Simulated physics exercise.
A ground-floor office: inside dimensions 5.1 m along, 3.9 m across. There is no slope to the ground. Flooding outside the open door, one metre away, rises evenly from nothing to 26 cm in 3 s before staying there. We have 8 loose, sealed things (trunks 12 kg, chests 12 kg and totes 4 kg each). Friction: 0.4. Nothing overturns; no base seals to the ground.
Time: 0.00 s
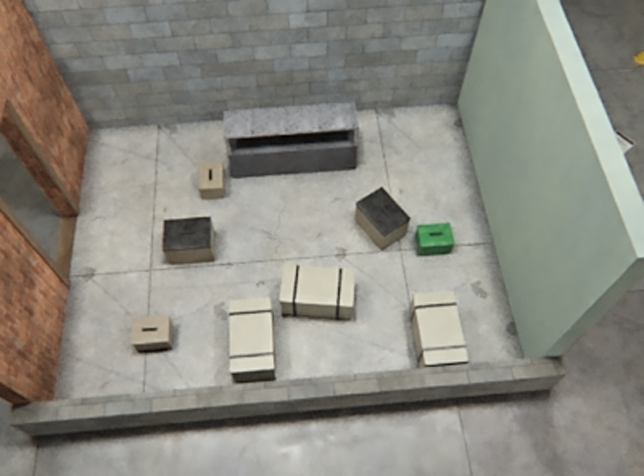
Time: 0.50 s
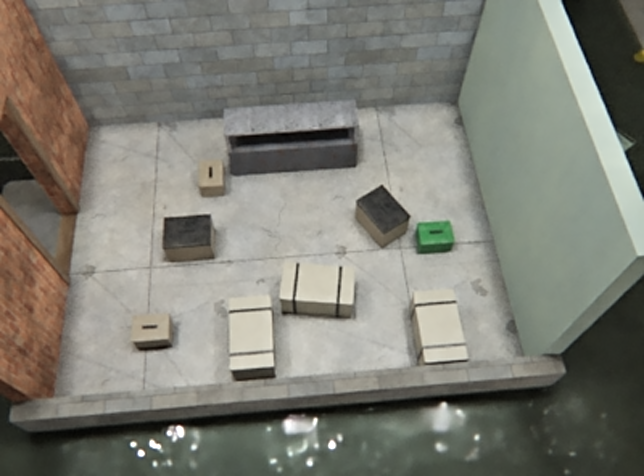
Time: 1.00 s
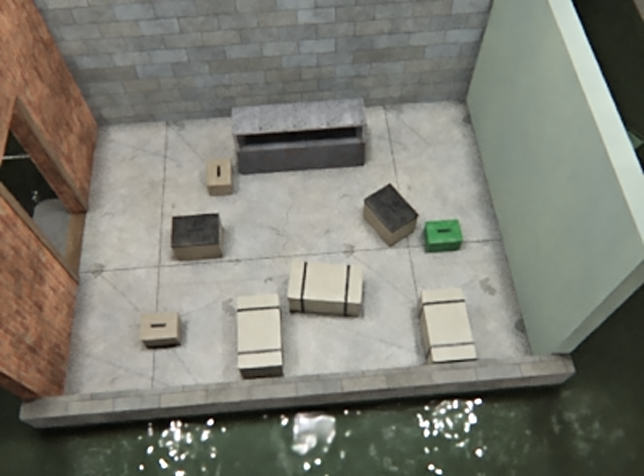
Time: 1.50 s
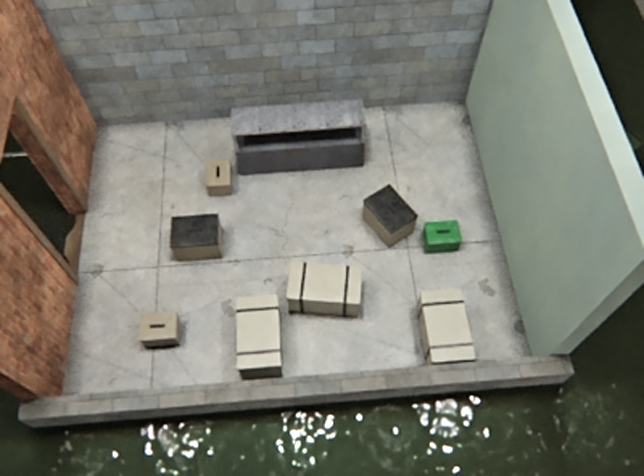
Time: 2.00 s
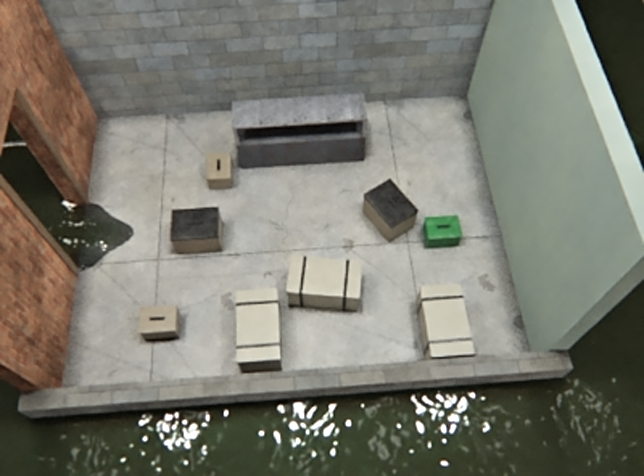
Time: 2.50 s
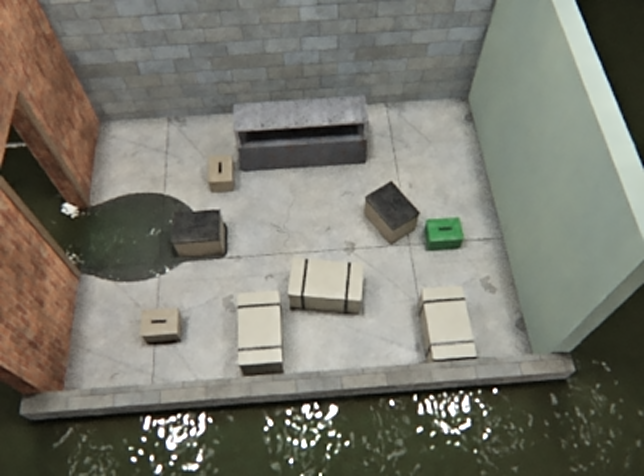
To begin with, chests and totes, one of them green, sit on the dry floor of a walled room, with dry ground outside. Dark, glinting water then surrounds the room, enters through the doorway on the left and spreads across the floor to a dark-topped chest, while nothing visibly shifts.
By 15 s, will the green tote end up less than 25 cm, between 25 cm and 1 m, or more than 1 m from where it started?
I expect it goes a modest distance.
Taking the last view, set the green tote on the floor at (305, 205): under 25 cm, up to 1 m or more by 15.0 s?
Here it heads a good way off.
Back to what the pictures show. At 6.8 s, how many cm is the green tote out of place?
About 20 cm.
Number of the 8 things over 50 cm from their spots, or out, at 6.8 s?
6 of them.
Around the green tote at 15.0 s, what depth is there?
Close to 14 centimetres.
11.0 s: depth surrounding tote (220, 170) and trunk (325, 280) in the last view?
Depths: Near 14 cm, then near 12 cm.
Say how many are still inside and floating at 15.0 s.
I get 8.
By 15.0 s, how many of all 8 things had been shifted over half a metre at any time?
8 in all.
After 3.5 s the green tote is near (445, 229), 0.0 m from its start, aground; 0 afloat.
After 6.8 s the green tote is near (461, 227), 0.2 m from its start, aground; 5 afloat.
After 11.0 s the green tote is near (485, 200), 0.6 m from its start, afloat; 7 afloat.
After 15.0 s the green tote is near (490, 261), 0.6 m from its start, afloat; 8 afloat.
